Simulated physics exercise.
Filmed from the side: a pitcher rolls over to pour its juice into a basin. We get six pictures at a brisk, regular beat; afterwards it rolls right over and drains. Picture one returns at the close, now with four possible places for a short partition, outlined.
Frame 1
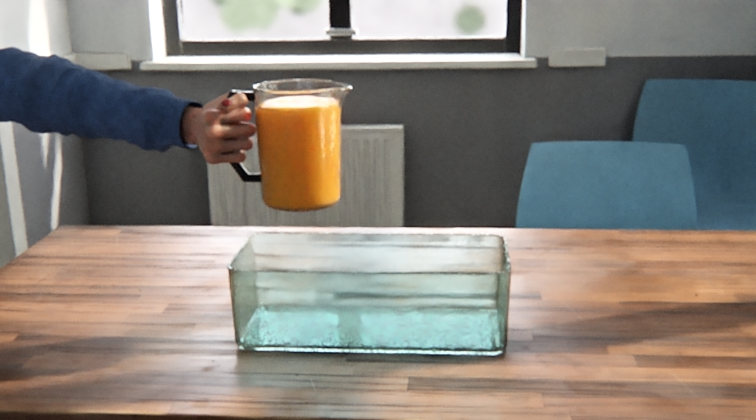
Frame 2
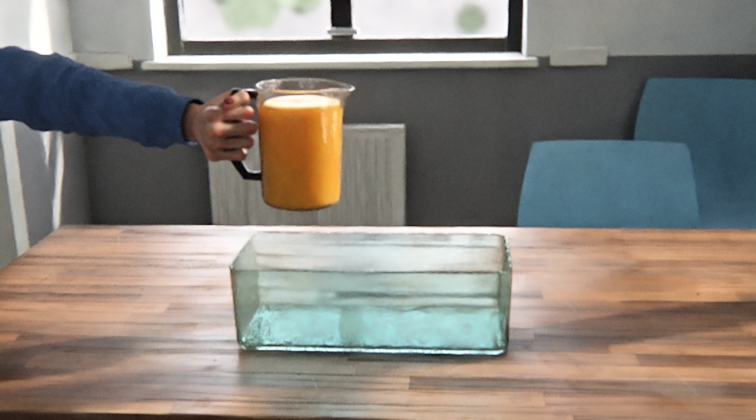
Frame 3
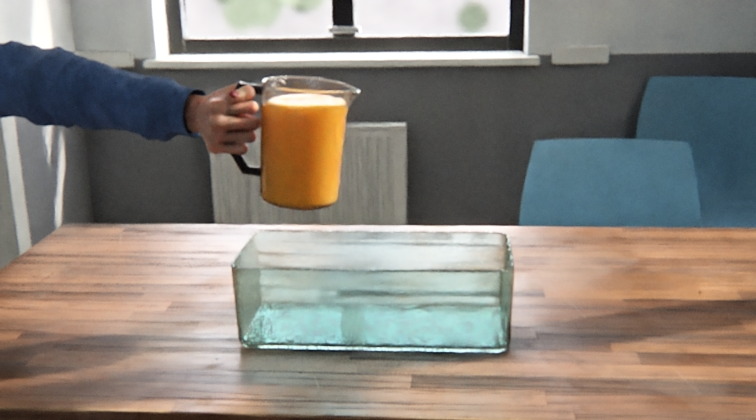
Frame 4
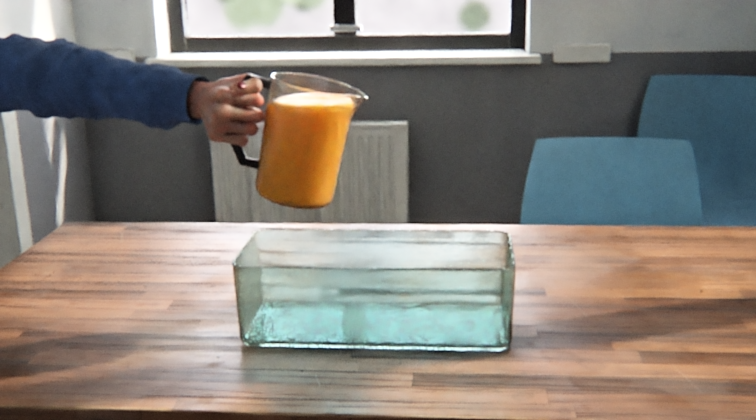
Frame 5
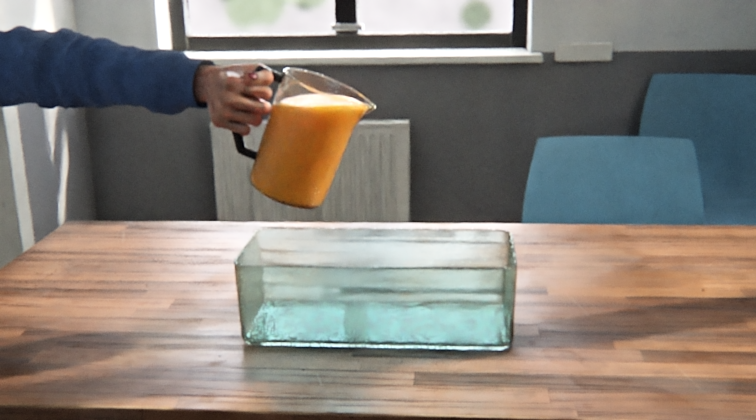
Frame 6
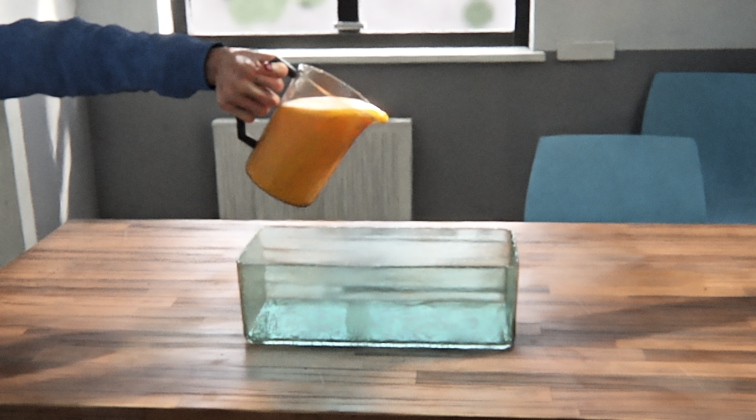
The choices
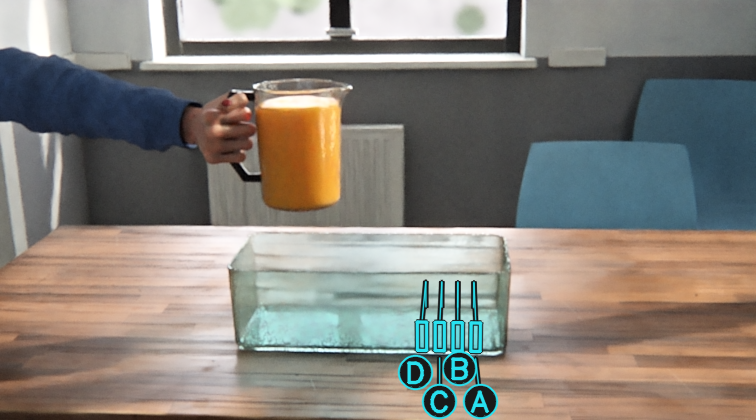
We see a hand in a blue sleeve holding a glass pitcher of orange juice above an empty glass basin on a wooden table, then tilting it rightward until the juice reaches over the lip.
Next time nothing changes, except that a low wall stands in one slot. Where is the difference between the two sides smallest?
D is best.
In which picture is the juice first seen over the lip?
Picture 6.
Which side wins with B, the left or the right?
The left side.
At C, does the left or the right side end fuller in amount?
The left side.
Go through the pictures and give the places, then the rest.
Upright, lip at (350, 88); basin from (236, 346) to (506, 351); nothing has left yet.
Upright, lip at (353, 89); nothing has left yet.
Tipped about 6°, lip at (358, 91); nothing has left yet.
Tipped about 13°, lip at (366, 97); nothing has left yet.
Tipped about 22°, lip at (374, 107); nothing has left yet.
Tipped about 33°, lip at (381, 119); juice is over the lip, down to (381, 119).
On the marked copy, A at (475, 358); B at (457, 357); C at (439, 357); D at (421, 357).
For place A, about 89 % ends left of the wall and 8 % right of it.
For place B, about 91 % ends left of the wall and 5 % right of it; 4 % is lost outside.
For place C, about 83 % ends left of the wall and 14 % right of it; 3 % is lost outside.
For place D, about 52 % ends left of the wall and 46 % right of it.
